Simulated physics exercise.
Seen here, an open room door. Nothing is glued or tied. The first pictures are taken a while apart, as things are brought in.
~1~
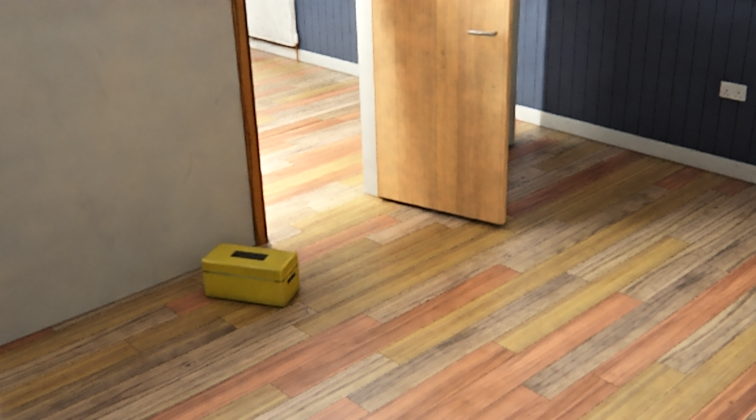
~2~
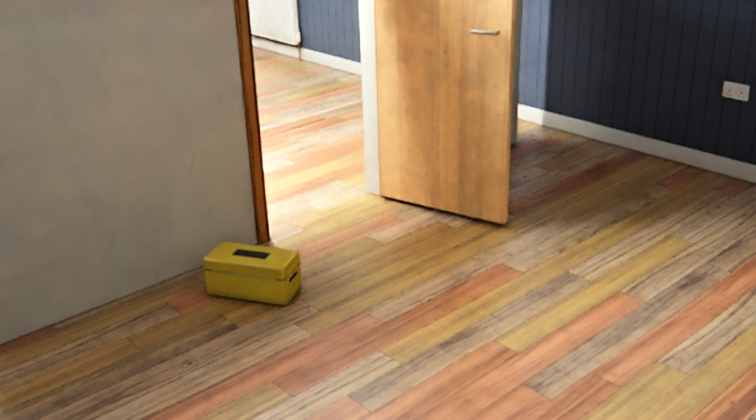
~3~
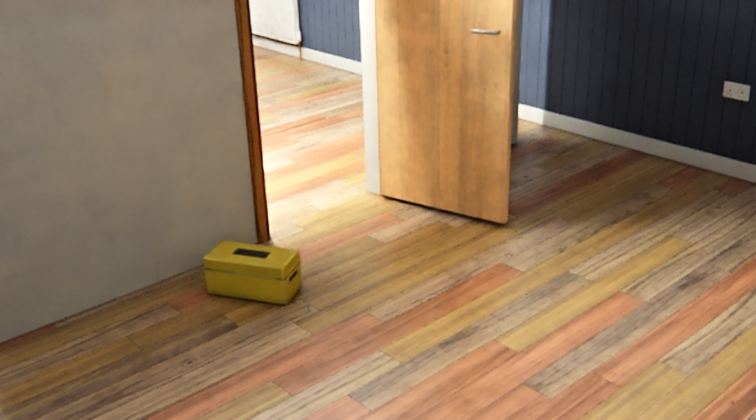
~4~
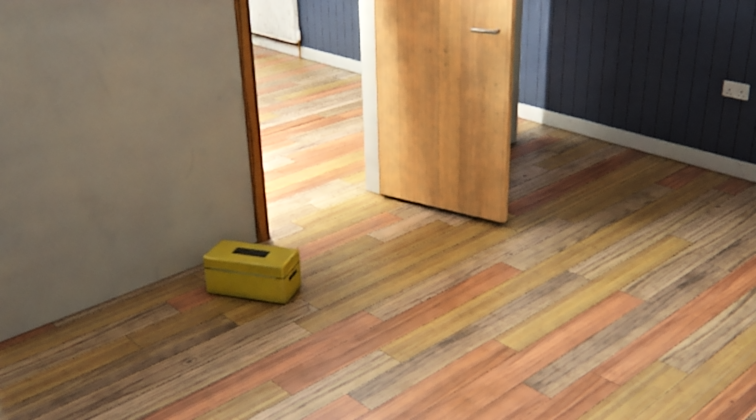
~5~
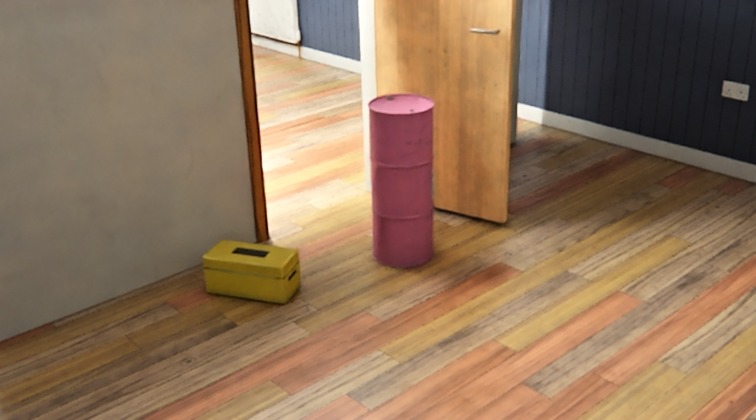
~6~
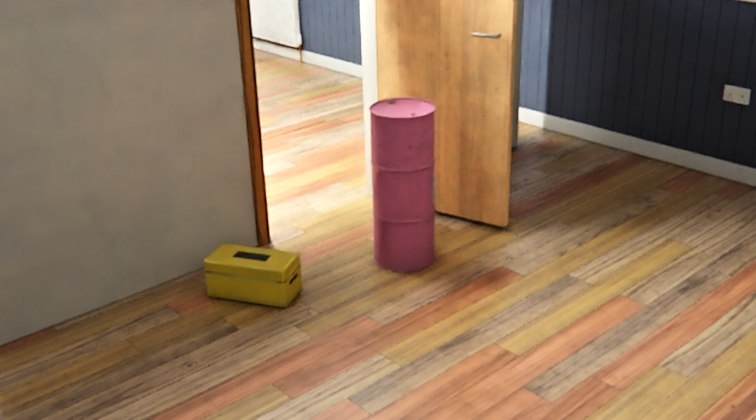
A wooden door stood wide open and still, with a yellow toolbox on the floor to its left, and then a pink drum appeared in front of the door, between the two.
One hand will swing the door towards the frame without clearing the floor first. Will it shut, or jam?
Outcome: The door stops short.
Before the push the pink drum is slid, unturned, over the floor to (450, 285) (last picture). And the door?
Then it closes.
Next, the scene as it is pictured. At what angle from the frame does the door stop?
Some 70° open.
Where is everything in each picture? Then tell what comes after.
Door wide open and still; yellow toolbox (251, 274), in the first frame.
Door wide open and still; yellow toolbox (253, 273), in the second frame.
Door wide open and still; yellow toolbox (253, 272), in the third frame.
Door wide open and still; yellow toolbox (253, 271), in the fourth frame.
Door wide open and still; yellow toolbox (252, 271), in the fifth frame.
Door wide open and still; pink drum (403, 185); yellow toolbox (254, 275), in the sixth frame.
Then, 0.40 s past the last view, door 93° open.
Then, 0.60 s past the last view, door 79° open.
Finally, door 69° open; both still in place. Final places as the last picture's camera would see them, pink drum near (402, 185).
